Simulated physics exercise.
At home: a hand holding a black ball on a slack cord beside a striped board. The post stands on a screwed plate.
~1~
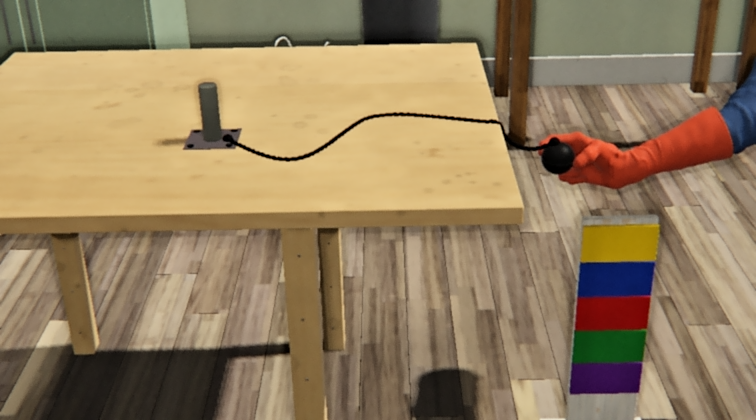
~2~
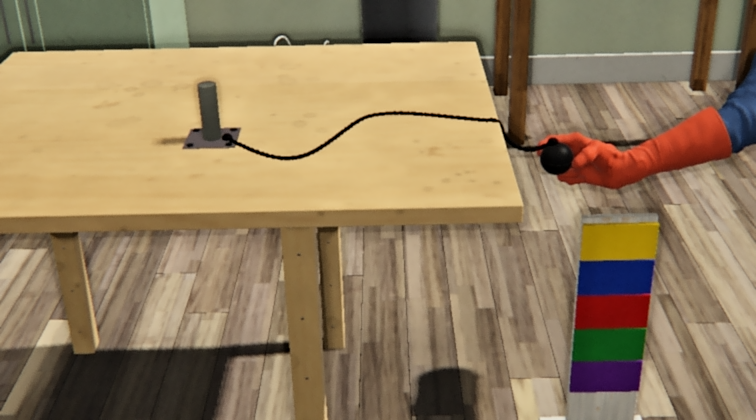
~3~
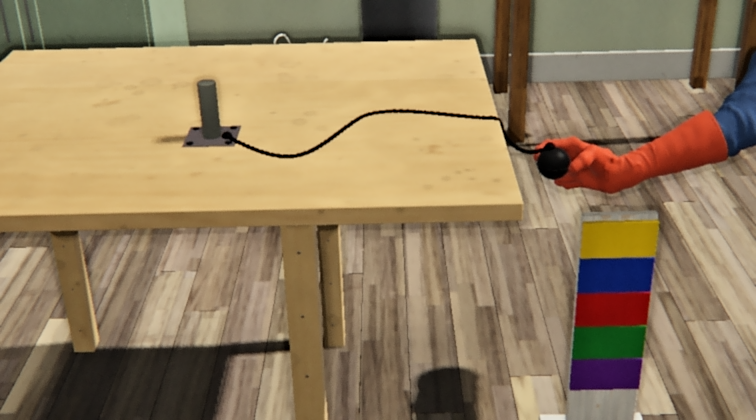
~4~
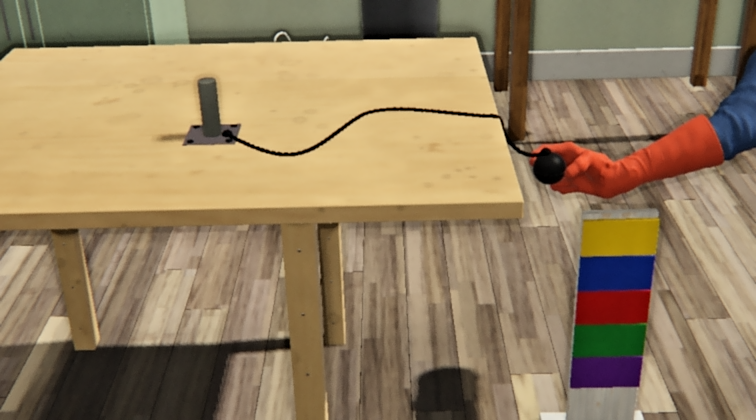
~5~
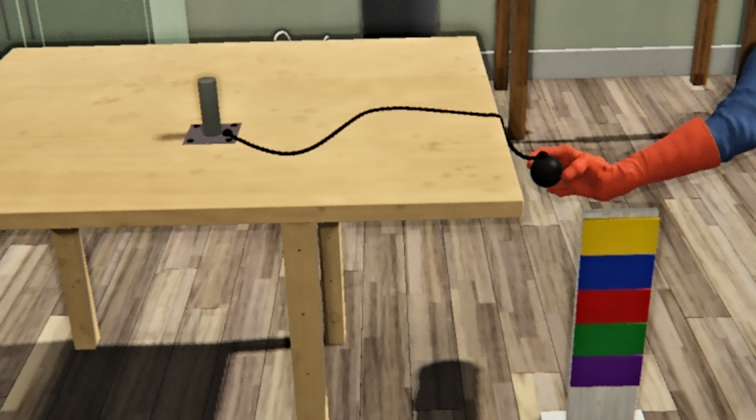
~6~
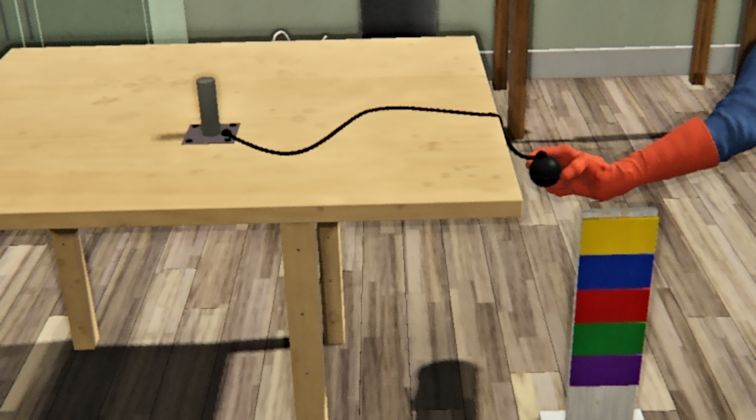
A gloved hand holding a black ball on a slack cord moves slightly left and down.
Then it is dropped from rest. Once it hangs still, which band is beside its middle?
The cord holds its middle at blue.
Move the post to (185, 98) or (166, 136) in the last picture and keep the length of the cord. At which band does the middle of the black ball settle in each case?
It would be yellow; yellow.
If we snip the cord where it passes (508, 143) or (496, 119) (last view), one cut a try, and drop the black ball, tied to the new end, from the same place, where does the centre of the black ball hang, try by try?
About (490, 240) and (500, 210).
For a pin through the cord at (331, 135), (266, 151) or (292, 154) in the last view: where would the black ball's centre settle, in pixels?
The places are (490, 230), (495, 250) and (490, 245).
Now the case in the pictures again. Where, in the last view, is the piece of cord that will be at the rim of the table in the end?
That spot is around (418, 109).
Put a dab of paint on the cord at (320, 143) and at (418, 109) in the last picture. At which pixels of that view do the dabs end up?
They go to (354, 127) and to (498, 124).
A little later, ball near (531, 267); level with blue.
Next, ball near (464, 273); level with blue.
Later still, ball near (497, 274); level with blue.
When it is over, ball near (500, 276); level with blue. At blue.
